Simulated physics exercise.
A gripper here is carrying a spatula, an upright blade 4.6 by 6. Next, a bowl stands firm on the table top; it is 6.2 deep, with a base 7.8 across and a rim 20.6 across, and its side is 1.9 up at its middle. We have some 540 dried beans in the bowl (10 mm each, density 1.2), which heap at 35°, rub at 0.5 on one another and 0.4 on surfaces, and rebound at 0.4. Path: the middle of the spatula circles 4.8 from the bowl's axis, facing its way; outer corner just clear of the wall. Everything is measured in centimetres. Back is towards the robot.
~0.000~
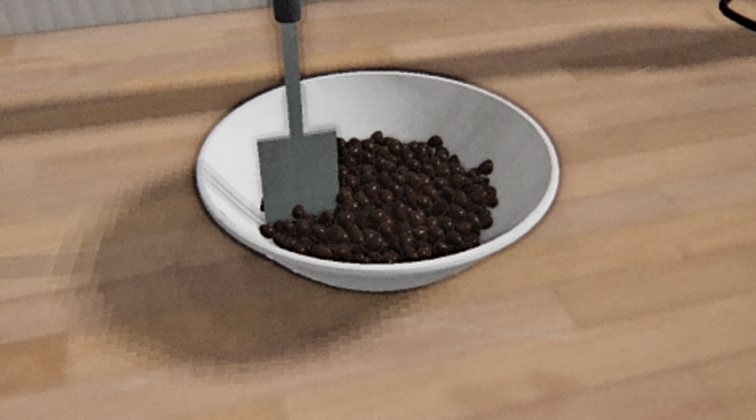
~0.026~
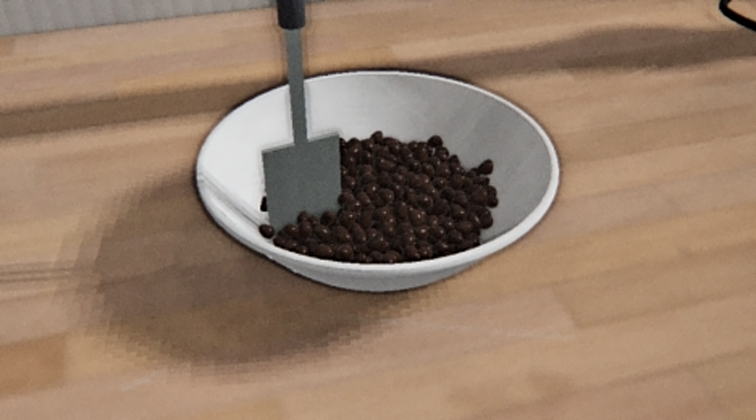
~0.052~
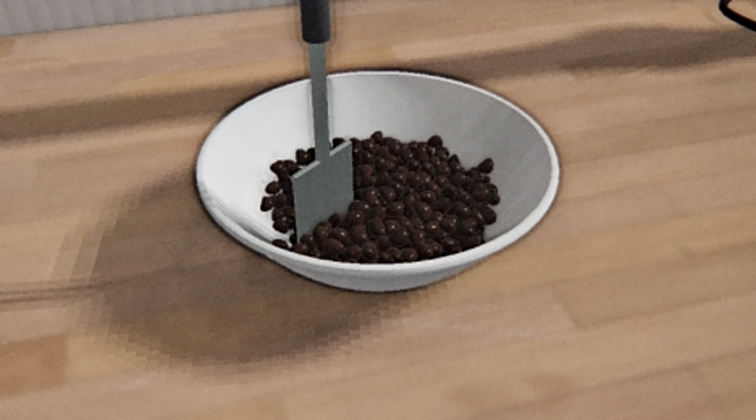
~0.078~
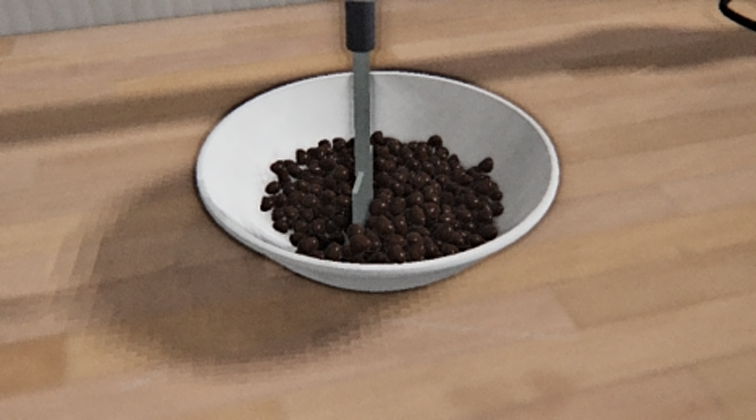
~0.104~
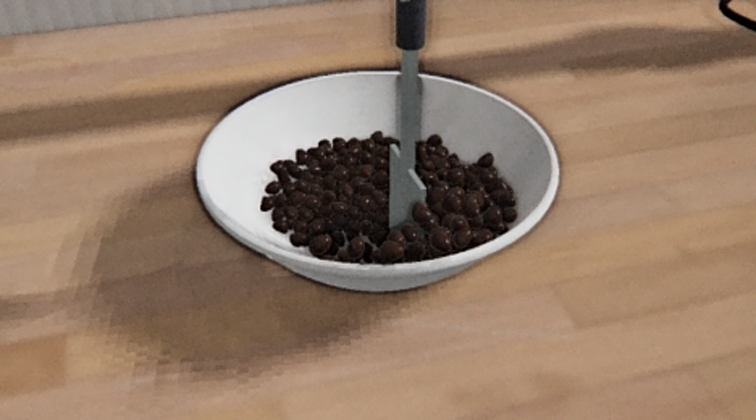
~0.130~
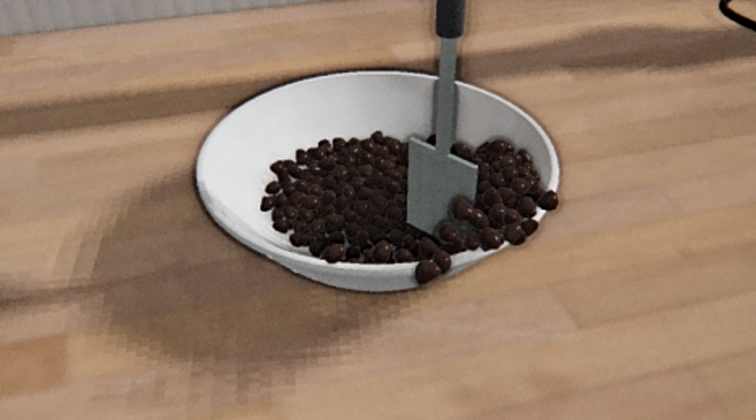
In this clip, a spatula with a flat grey blade sweeps from left to right through dark brown beans in a white bowl, turning as it goes and pushing some up the right side, with a few crossing the rim.
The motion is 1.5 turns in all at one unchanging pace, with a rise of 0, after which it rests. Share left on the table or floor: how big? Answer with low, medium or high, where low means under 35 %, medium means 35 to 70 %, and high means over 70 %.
Medium.
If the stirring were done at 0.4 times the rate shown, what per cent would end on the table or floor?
5 %.
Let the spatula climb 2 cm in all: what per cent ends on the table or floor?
Estimate: Close to 25 %.
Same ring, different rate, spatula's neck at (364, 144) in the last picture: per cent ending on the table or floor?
Something like 15 percent, roughly.
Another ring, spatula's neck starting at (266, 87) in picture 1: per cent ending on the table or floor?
Roughly 0 per cent.
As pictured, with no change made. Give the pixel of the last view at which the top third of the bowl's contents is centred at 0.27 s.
I'd point to somewhere close to (322, 113).
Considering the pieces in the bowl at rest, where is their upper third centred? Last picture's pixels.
Centre, approx.: (429, 173).
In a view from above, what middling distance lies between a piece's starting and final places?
Roughly 13 cm, measured level.
After 0.27 s, 281° round, highest piece 11 above the table; 415 in the bowl, 27 on the table or floor, 94 in flight or on the tool.
After 0.41 s, 79° round, highest piece 9 above the table; 328 in the bowl, 138 on the table or floor, 70 in flight or on the tool.
After 0.68 s, 180° round, highest piece 6 above the table; 283 in the bowl, 253 on the table or floor.
After 1.38 s, 180° round, highest piece 6 above the table; 283 in the bowl, 253 on the table or floor.
At rest, 283 in the bowl, 253 on the table or floor. That is 47 % on the table or floor.
